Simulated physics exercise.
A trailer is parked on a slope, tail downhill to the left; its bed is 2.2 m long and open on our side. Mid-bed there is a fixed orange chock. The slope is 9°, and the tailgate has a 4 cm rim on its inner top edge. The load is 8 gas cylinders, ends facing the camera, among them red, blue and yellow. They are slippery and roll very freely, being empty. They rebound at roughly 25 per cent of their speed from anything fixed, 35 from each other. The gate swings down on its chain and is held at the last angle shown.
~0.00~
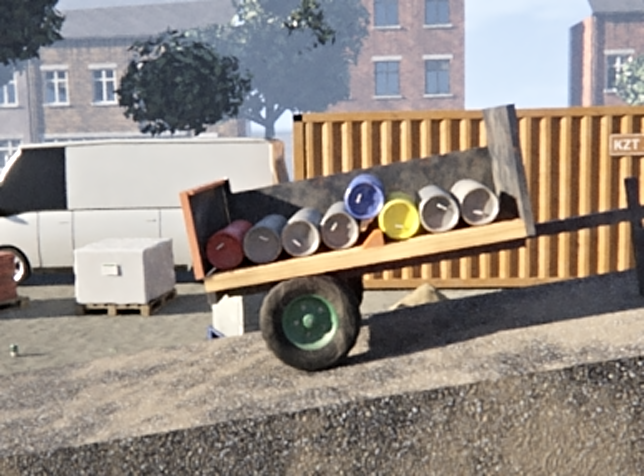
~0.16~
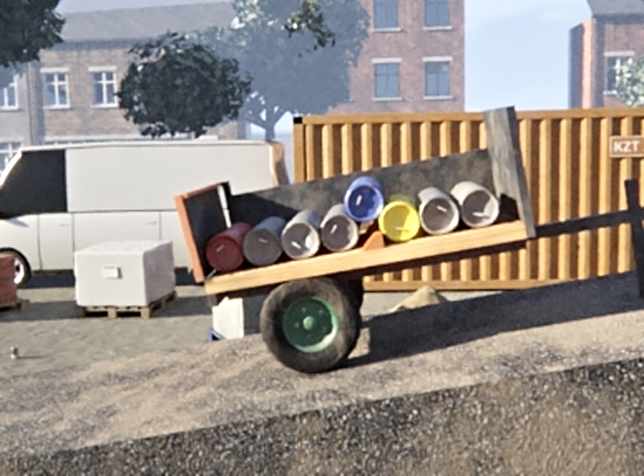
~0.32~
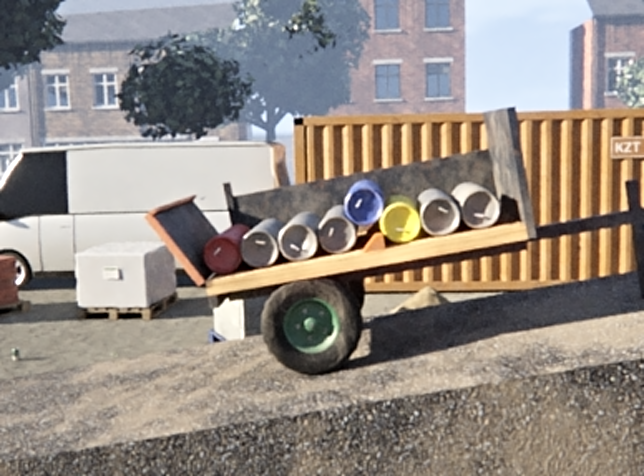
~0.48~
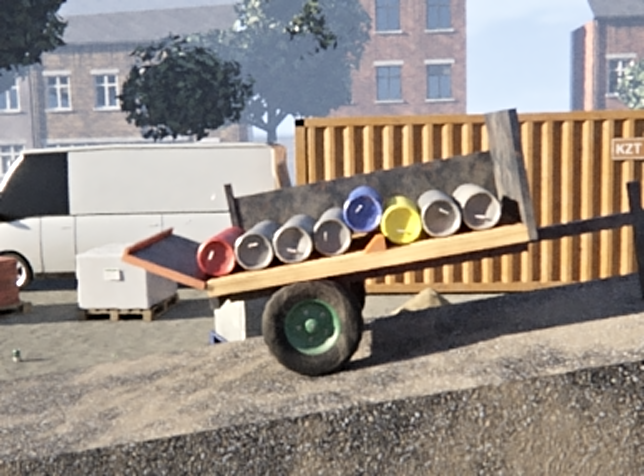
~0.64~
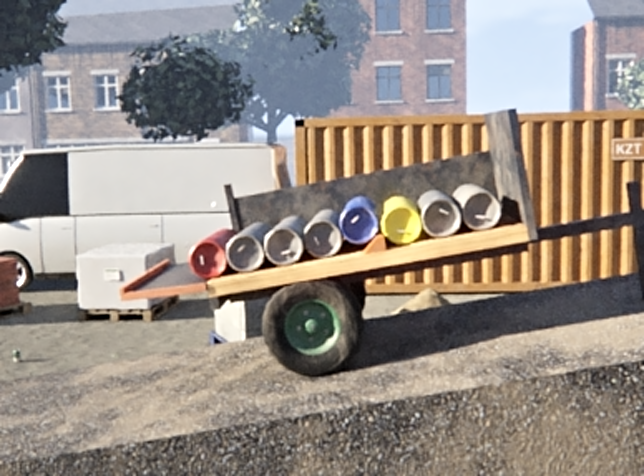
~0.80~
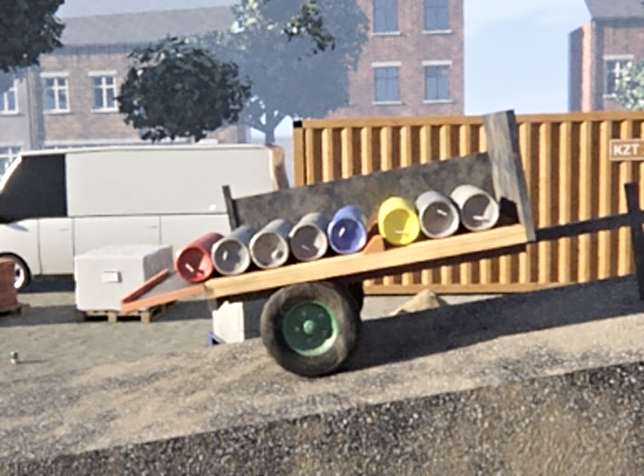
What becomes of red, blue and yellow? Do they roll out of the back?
Red drops off the back. Blue rolls out. Yellow remains aboard.
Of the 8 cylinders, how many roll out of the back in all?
In all, 5.
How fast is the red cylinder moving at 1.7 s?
About 3.0 m/s.
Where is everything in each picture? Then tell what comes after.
Red (224, 252), blue (365, 201), yellow (400, 220); gate 81° above level, tip at (183, 195); 7 of the 8 make up the bottom layer on the bed, in the first frame.
Red (223, 254), blue (365, 203), yellow (400, 222); gate 77° above level, tip at (178, 198), in the second frame.
Red (221, 256), blue (365, 207), yellow (401, 224); gate 53° above level, tip at (149, 217), in the third frame.
Red (216, 258), blue (363, 214), yellow (402, 225); gate 20° above level, tip at (125, 258), in the fourth frame.
Red (207, 260), blue (359, 225), yellow (402, 225); gate 6° below level, tip at (124, 297), in the fifth frame.
Red (193, 264), blue (347, 236), yellow (400, 226); gate 13° below level, tip at (125, 308), in the sixth frame.
By 1.7 s, red is dropping off the gate; blue is on the bed, 20 cm short of the hinge, rolling left; yellow is on the bed, 140 cm short of the hinge; 1 out so far.
By 2.9 s, red is off the vehicle; blue is dropping off the gate; as before, yellow; 5 out so far.
Finally (4.7 s), red is out on the ground; blue is out on the ground; yellow is on the bed, 140 cm short of the hinge; 5 out so far.
